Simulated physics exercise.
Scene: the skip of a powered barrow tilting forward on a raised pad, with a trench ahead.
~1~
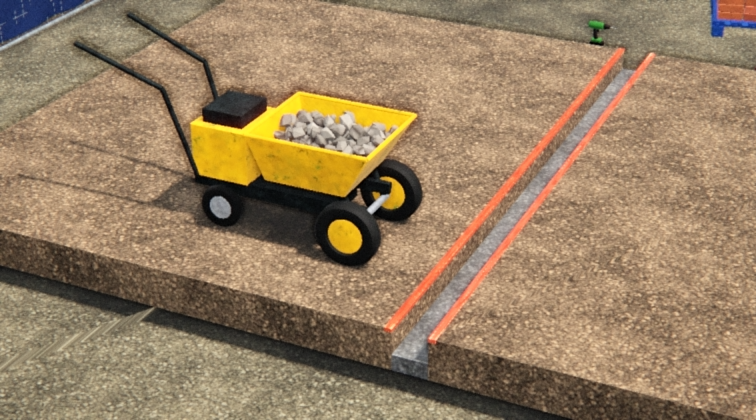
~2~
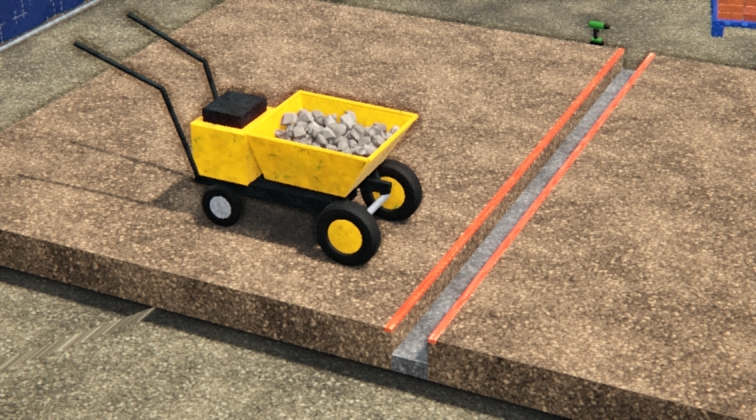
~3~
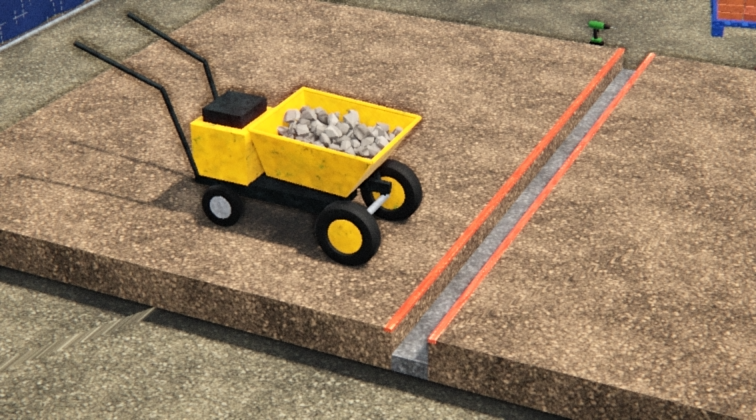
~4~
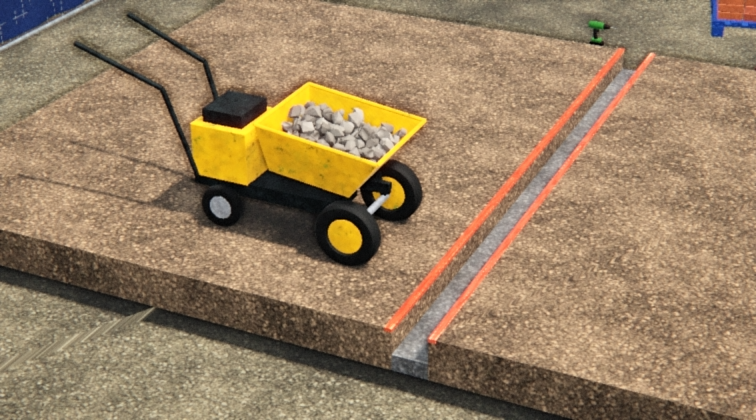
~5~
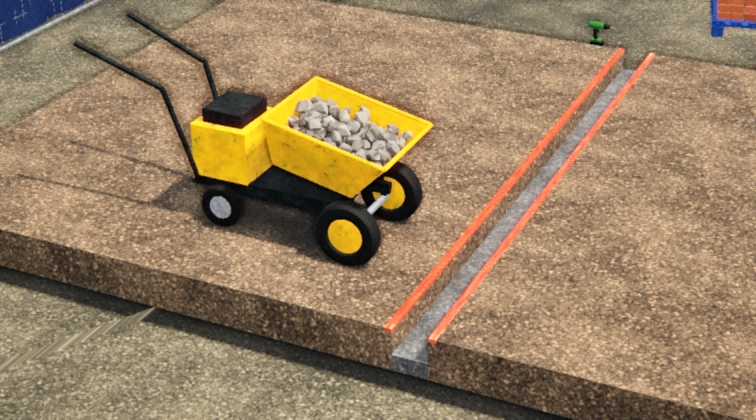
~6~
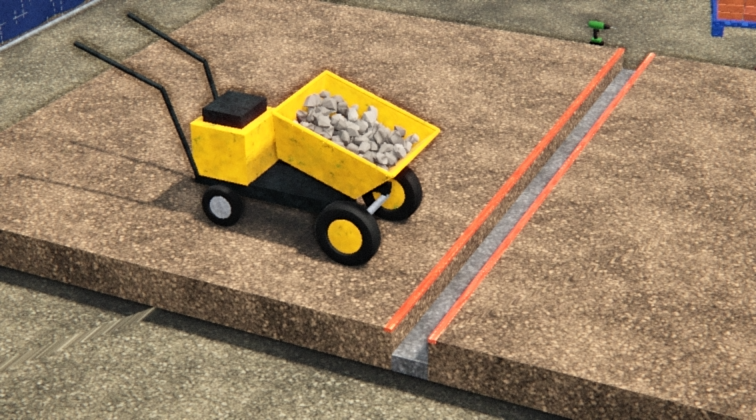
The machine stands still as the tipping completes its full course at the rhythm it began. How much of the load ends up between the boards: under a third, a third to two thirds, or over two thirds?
A third to two thirds.
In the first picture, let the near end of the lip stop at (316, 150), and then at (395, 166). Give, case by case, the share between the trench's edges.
About 30 %, then 10 %.
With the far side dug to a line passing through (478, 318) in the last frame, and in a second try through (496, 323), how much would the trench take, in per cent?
The first case gives close to 80 per cent and the second close to 80 per cent.
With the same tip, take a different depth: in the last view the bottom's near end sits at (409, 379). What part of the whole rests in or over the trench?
Estimate: Approx. 60 %.
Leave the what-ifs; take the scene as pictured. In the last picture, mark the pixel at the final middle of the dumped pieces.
Roughly pixel (476, 266).
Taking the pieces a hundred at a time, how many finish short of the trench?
Close to 0 in a hundred.
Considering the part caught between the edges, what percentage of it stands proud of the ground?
Close to 20 percent.
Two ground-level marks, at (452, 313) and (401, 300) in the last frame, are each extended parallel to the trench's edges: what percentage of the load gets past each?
In order: 30 percent, then 80 percent.
Soon, skip tipped steeply; all in the skip.
A while on, skip tipped right over; nearly all in the skip; a stray few in or heaped over the trench; a stray few beyond it; a stray few falling.
Towards the end, skip tipped right over; about half in the skip; about a quarter in or heaped over the trench; about a quarter beyond it; a stray few falling.
Finally, skip tipped right over; about a quarter in the skip; about half in or heaped over the trench; about a quarter beyond it.
